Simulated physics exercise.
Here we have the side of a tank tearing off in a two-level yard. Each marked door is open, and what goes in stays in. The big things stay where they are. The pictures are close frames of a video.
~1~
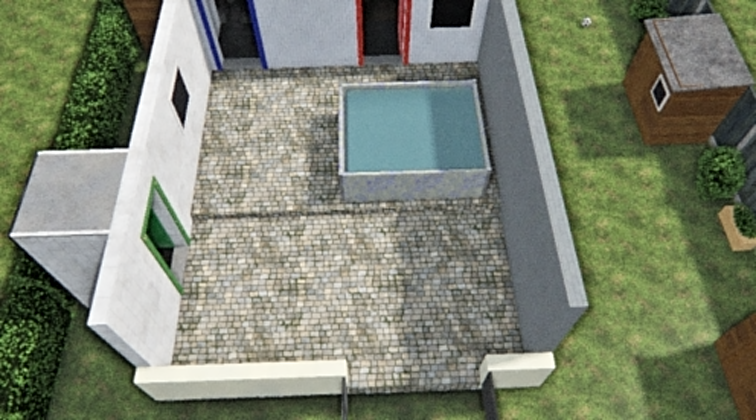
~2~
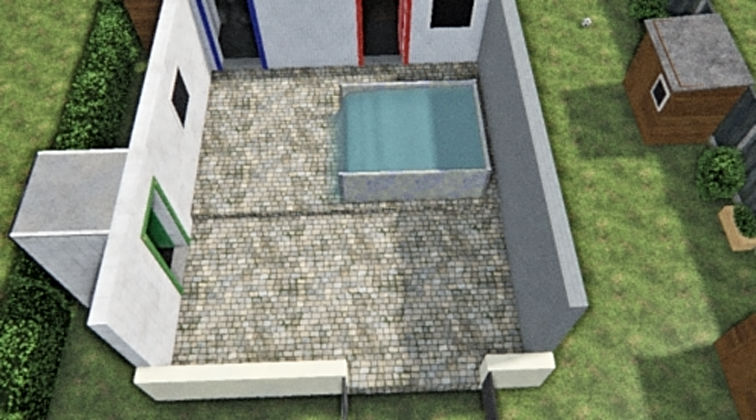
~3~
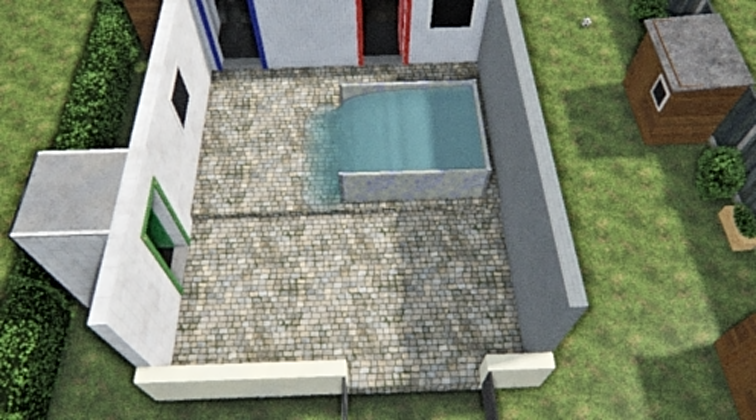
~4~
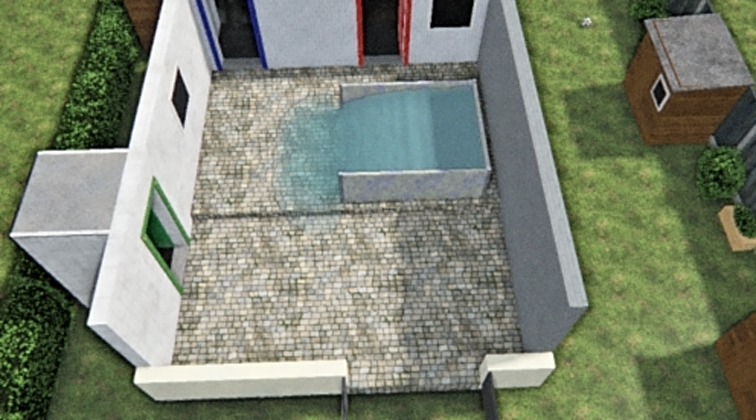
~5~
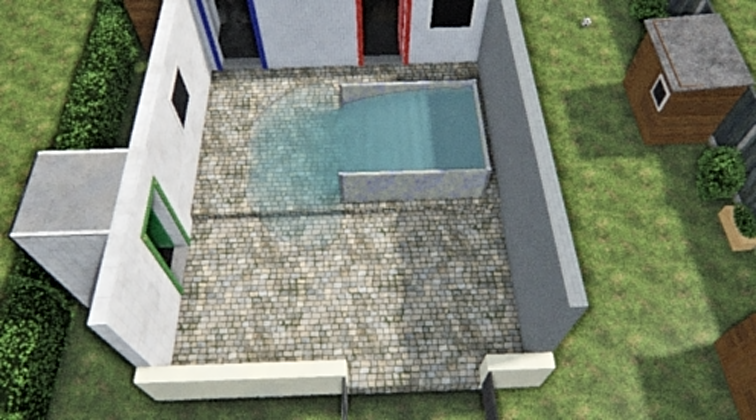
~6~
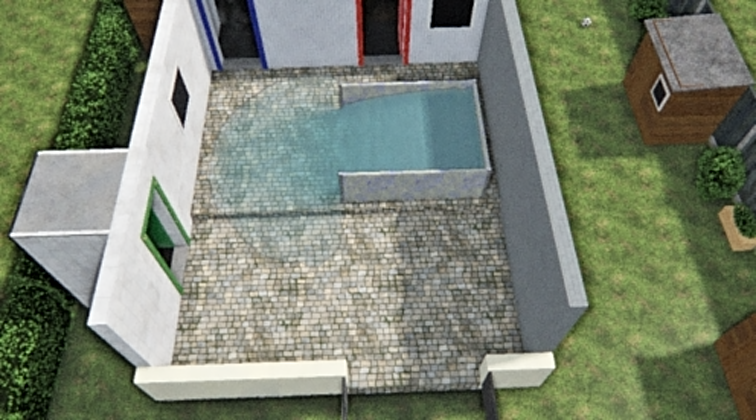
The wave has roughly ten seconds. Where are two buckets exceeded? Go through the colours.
In the end: The green door floods; the red door floods; the blue door floods.
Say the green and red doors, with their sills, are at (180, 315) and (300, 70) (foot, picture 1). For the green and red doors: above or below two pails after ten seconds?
In short: The green door floods; the red door passes that mark.
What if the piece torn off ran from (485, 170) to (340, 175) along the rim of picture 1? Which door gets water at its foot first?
First comes the one in green.
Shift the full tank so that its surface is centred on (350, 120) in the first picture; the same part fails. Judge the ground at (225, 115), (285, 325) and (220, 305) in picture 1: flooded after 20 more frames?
As listed: Wet, wet, flooded.
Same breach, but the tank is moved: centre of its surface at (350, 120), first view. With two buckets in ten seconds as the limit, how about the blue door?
In short: The blue one lets more in.
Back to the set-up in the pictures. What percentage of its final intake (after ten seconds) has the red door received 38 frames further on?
About 5 per cent.
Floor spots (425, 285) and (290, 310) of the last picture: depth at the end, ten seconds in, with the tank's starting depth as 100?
Roughly 14 and 12 per cent, in turn.
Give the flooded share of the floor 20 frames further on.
About 55 per cent.
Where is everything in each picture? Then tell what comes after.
The open tank at (411, 128) is whole and still, in the first picture.
The front is at (341, 204), out from the gap at (344, 147), in the second picture.
Water pours out at (344, 147) and has run to (319, 210), in the third picture.
Water pours out at (344, 148) and has run to (304, 226), in the fourth picture.
The front is at (288, 238), out from the gap at (344, 148), in the fifth picture.
The front is at (215, 193), out from the gap at (344, 149), in the sixth picture.
A moment on, water covers 40 % of the floor; the green door under two buckets in, the red door not reached, the blue door wet at the sill, nothing in.
Next, water covers 45 % of the floor; the green door over two buckets in, the red door not reached, the blue door over two buckets in.
Then, water covers 55 % of the floor; the green door far over two buckets in, the red door not reached, the blue door far over two buckets in.
Later, water covers 95 % of the floor; the green door far over two buckets in, the red door under two buckets in, the blue door far over two buckets in.
In the end, water covers 100 % of the floor; the green door far over two buckets in, the red door over two buckets in, the blue door far over two buckets in.
